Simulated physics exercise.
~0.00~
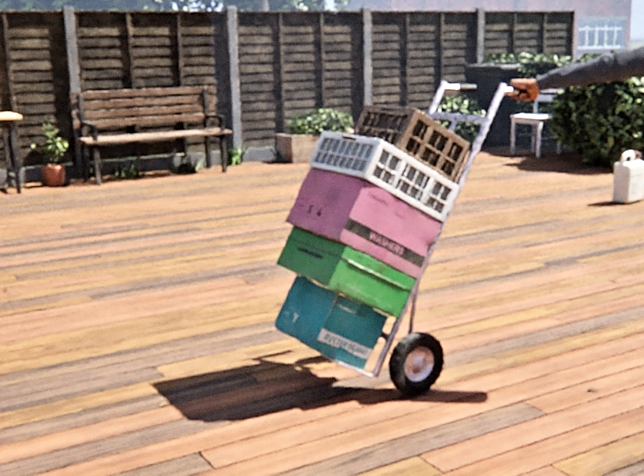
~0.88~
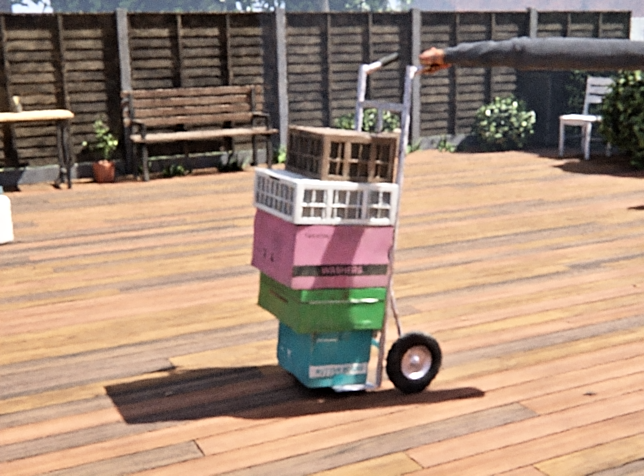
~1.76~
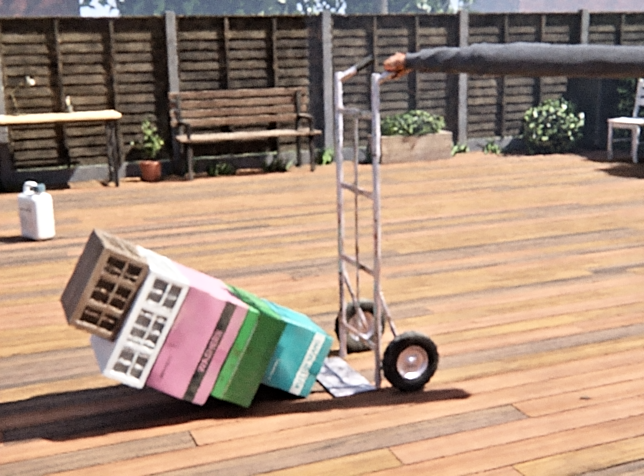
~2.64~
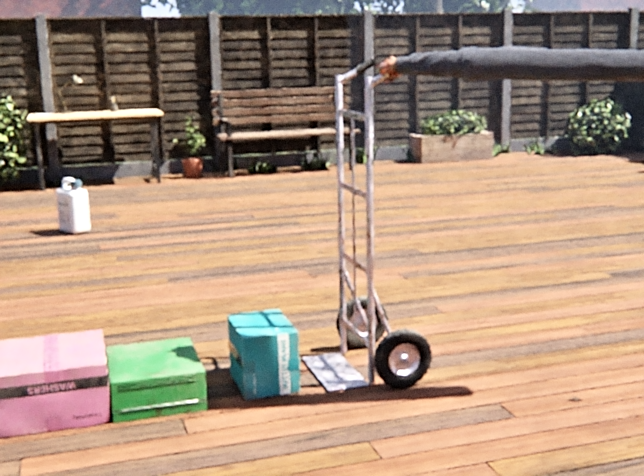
A stack of boxes and crates topples left off a hand truck swung upright by hand.
